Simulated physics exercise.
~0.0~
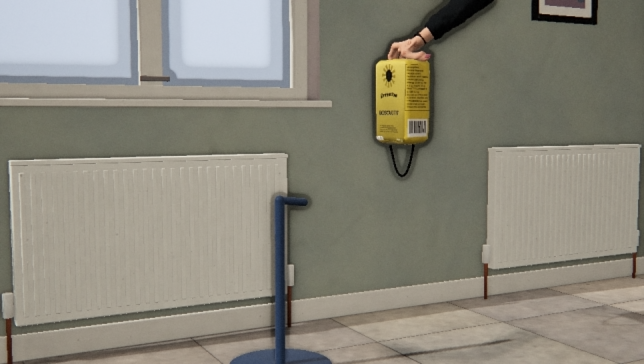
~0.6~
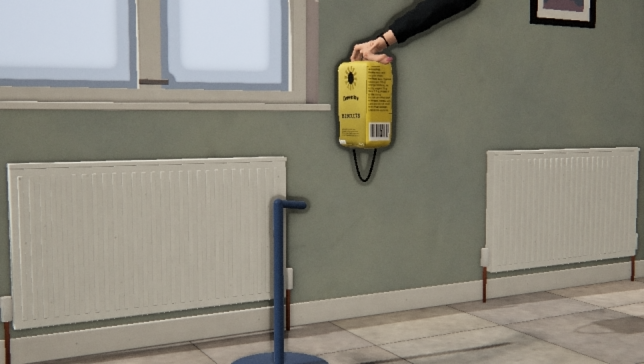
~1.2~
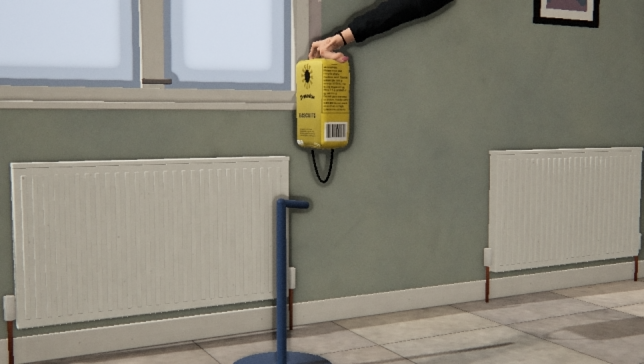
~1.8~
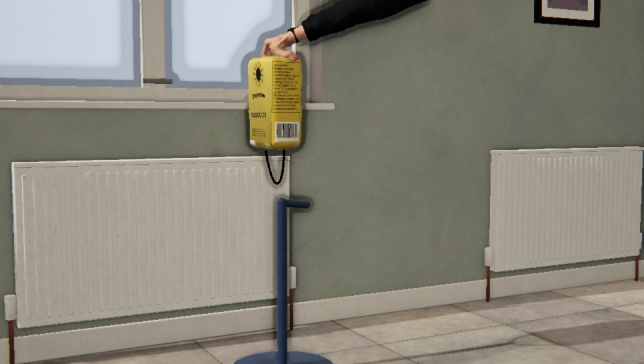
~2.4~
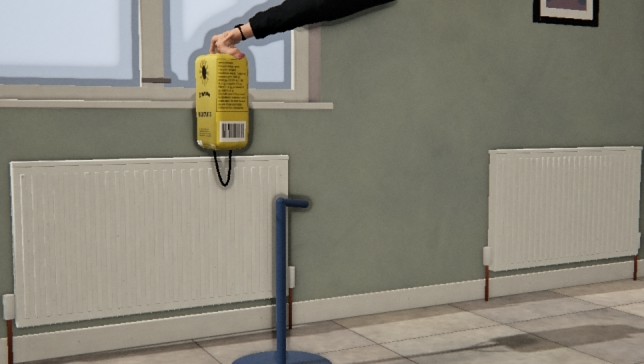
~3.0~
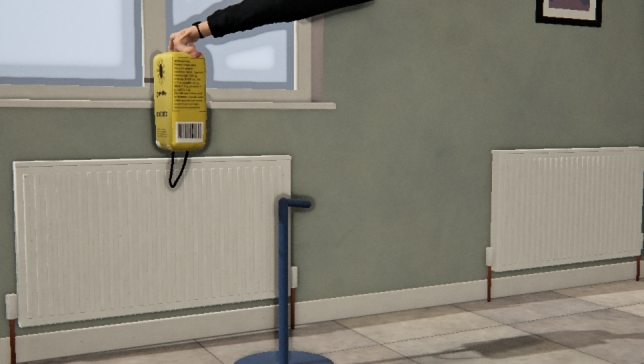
In the video, a hand holds a yellow sack upright by its top, with a loop of dark cord dangling beneath, and carries it steadily left in front of a green wall with radiators. It passes over a blue hooked post without snagging and ends up left of it.
